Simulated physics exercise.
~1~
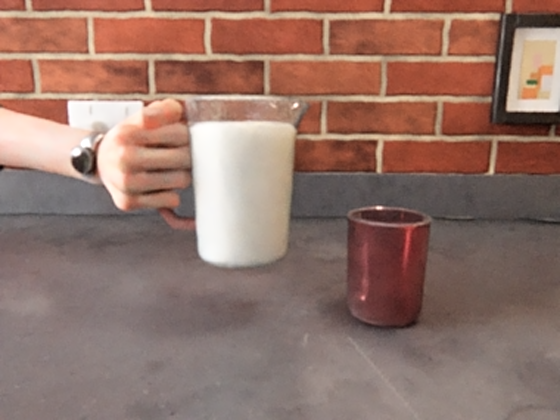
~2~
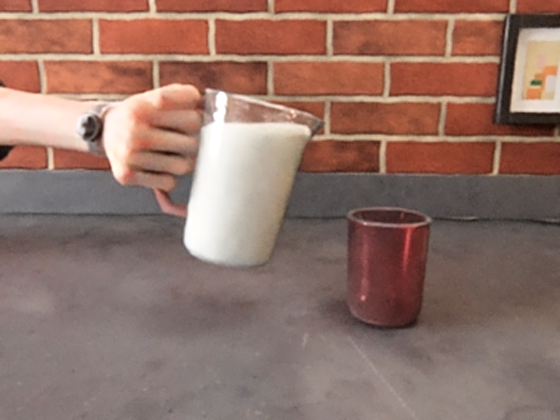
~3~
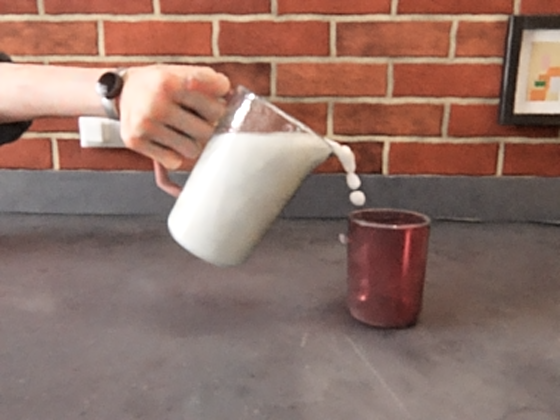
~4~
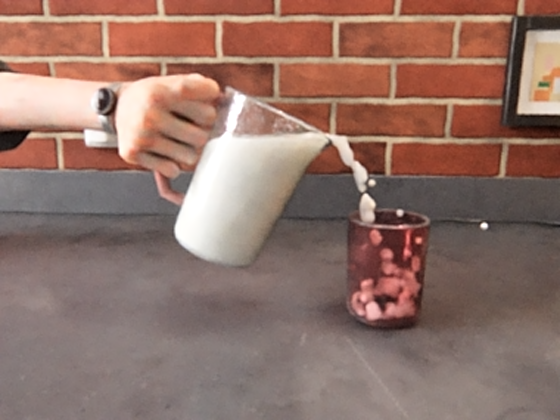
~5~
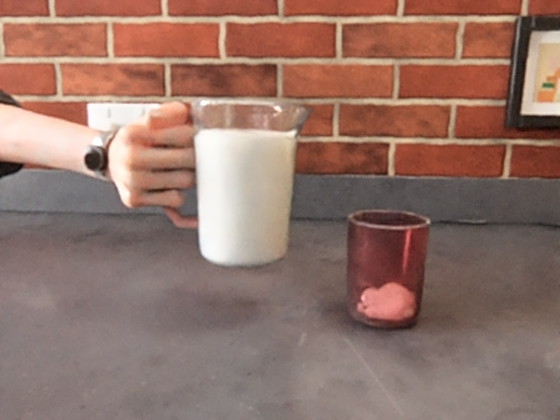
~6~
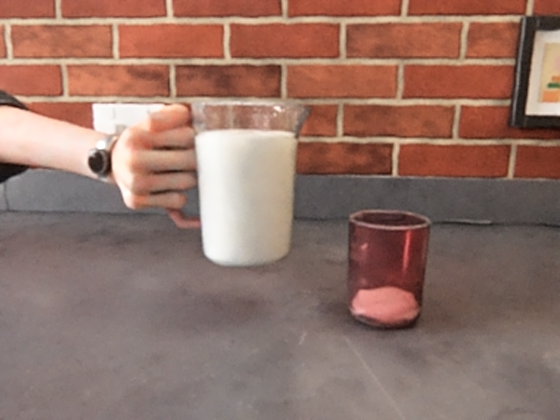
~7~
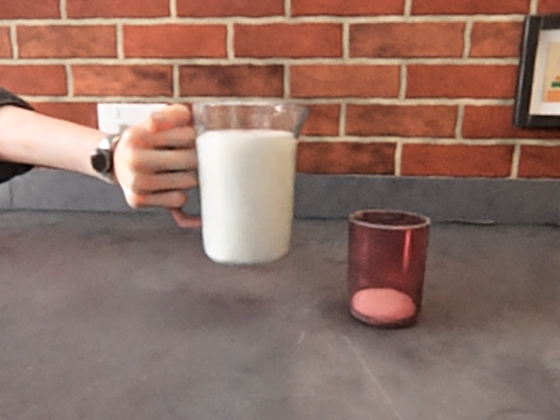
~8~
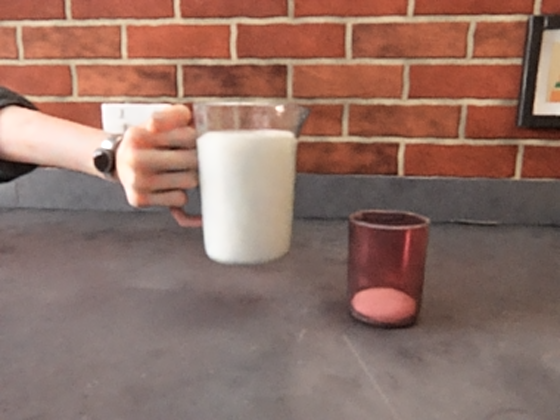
At the start, a hand wearing a watch holds a clear pitcher of milk by its handle, to the left of an empty red drinking glass on a gray surface before a brick wall. The hand tips the pitcher to the right, and milk begins to spill from the spout in blobs. More milk falls into the glass, scattering in lumps while a few droplets fly outside it. The pitcher then swings back upright, still mostly full. Finally, the milk settles into a shallow pinkish layer at the bottom of the glass.
